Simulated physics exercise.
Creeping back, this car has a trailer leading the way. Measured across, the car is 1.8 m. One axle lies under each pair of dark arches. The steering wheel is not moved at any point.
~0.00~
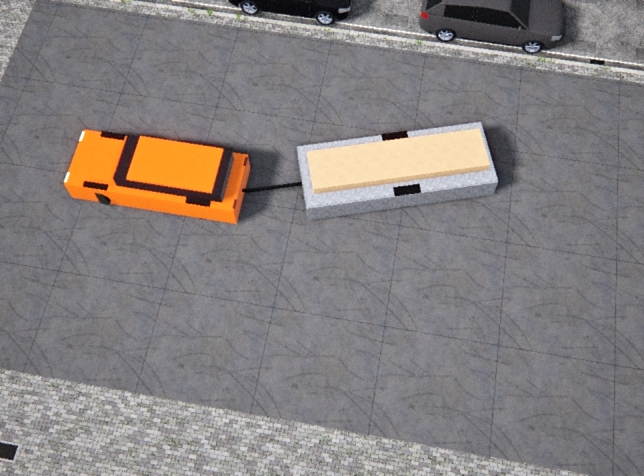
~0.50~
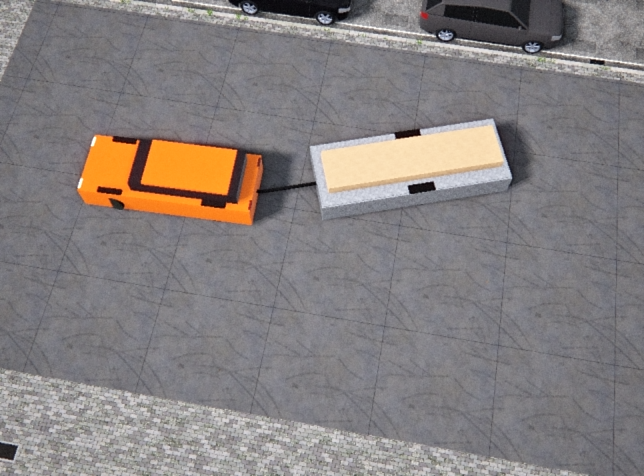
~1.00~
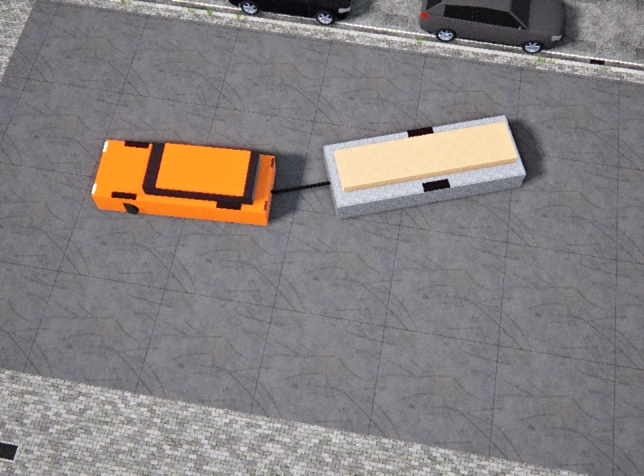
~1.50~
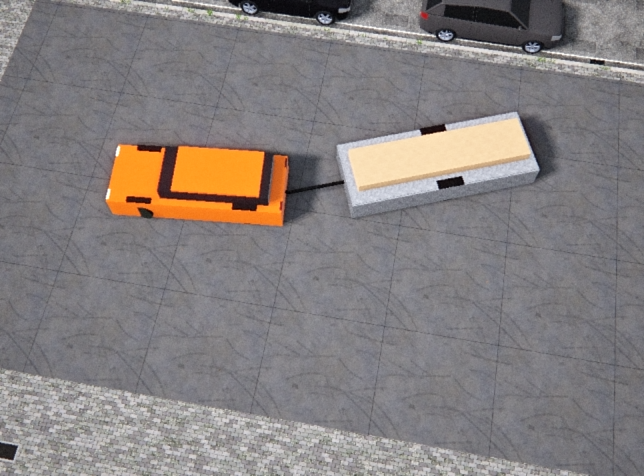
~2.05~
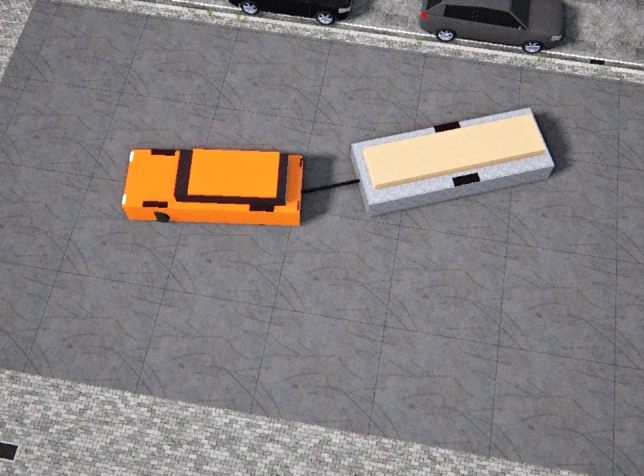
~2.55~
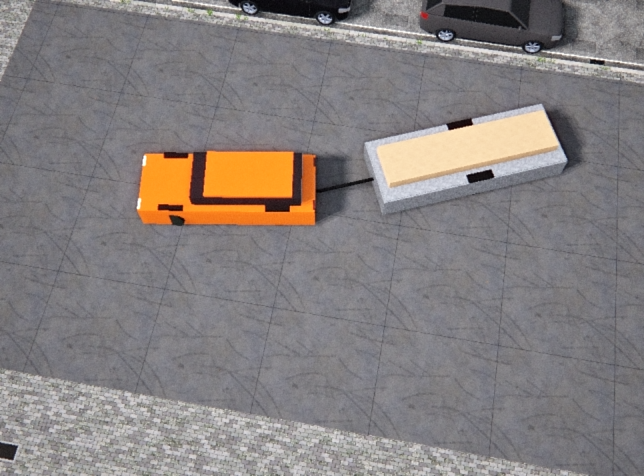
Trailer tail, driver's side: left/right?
Left.
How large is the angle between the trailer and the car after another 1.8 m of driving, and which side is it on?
The trailer sits folded about 10° to the car's right.
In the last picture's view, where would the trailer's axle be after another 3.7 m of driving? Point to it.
Near (590, 119).
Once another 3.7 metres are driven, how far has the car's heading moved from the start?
Roughly 26° from where it started.
Then, 4.8 s in, the tail is 9° to the car's right, the car has turned 18° and the trailer's axle is at (531, 135) of the last picture.
Then, 7.2 s in, the tail is in line with the car, the car has turned 27° and the trailer's axle is at (590, 119) of the last picture.
Then, 9.4 s in, the tail is 13° to the car's left, the car has turned 35° and the trailer's axle is out of the picture.
Then, 11.8 s in, the tail is 33° to the car's left, the car has turned 44° and the trailer's axle is out of the picture.
Then, 14.1 s in, the tail is 60° to the car's left, the car has turned 52° and the trailer's axle is out of the picture; it has jack-knifed.
